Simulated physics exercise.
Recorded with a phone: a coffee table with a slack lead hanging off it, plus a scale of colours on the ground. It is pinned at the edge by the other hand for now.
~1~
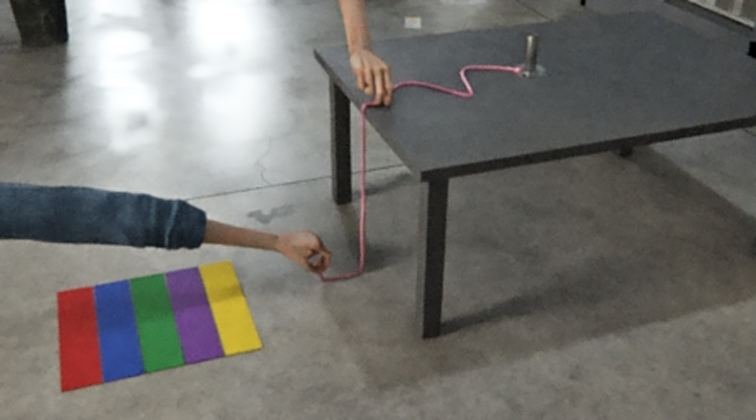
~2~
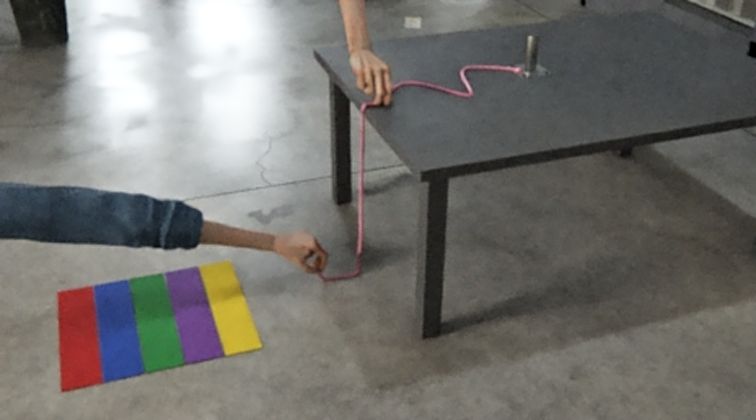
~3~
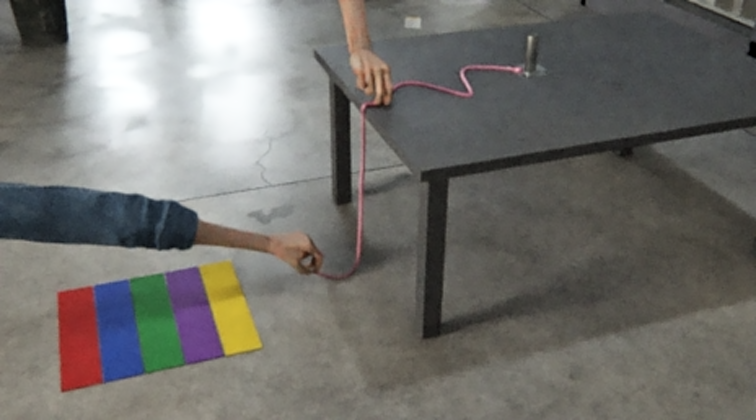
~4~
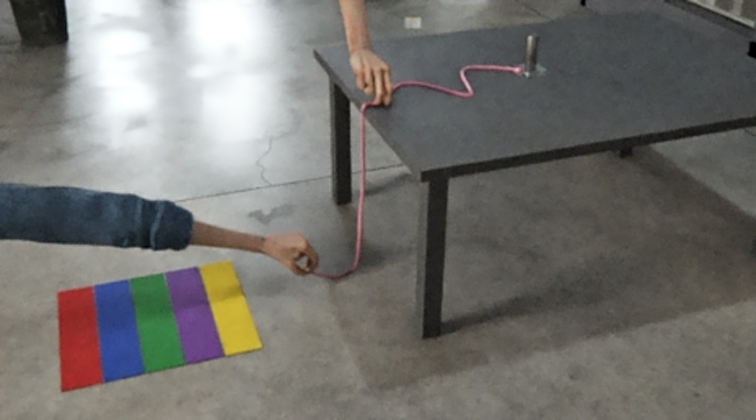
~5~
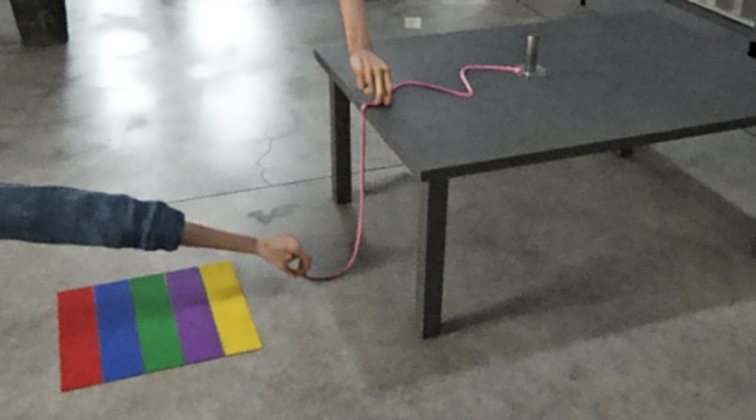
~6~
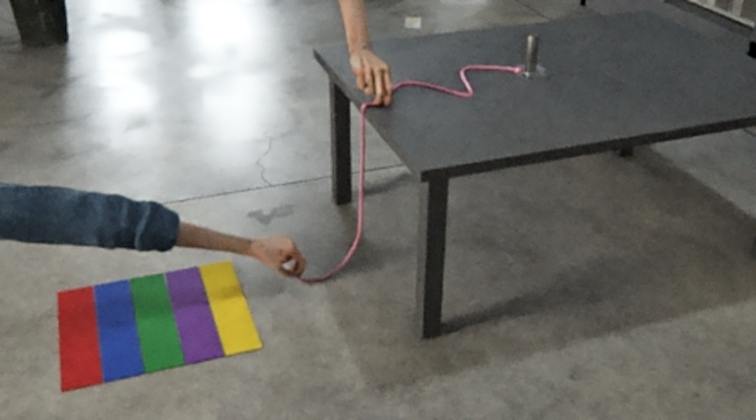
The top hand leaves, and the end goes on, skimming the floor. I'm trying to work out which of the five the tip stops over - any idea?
I would say the red one.
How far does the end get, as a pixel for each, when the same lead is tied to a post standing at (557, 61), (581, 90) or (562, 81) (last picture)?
In order, the pixels are (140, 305), (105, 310) and (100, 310).
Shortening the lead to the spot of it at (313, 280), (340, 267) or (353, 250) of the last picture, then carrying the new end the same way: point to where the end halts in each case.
The pixels are (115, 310) for the first, (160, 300) for the second and (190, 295) for the third.
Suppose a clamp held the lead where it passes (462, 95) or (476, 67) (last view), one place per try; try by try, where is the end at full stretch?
It would be somewhere around (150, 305) the first time and (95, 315) the second.
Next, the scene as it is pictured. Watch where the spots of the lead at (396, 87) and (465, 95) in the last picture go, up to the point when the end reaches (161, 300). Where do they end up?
First at (351, 134), next at (408, 94).
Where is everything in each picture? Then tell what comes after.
The first picture shows end (320, 269); yellow (238, 334); purple (201, 342); green (161, 350); blue (121, 359); red (80, 367).
The second picture shows end (317, 270); lead through (486, 68) (470, 90) (410, 83) (364, 110) (361, 185) (359, 253).
The third picture shows end (312, 271).
The fourth picture shows end (308, 272); lead through (486, 68) (470, 90) (410, 83) (364, 110) (363, 185) (358, 253).
The fifth picture shows end (300, 273).
The sixth picture shows end (295, 274); lead through (486, 68) (470, 90) (410, 83) (364, 110) (362, 185) (351, 254).
Soon after, end near (161, 300); over green.
After that, end near (110, 310); over blue.
At the stop, end near (79, 316); over red. Over red.
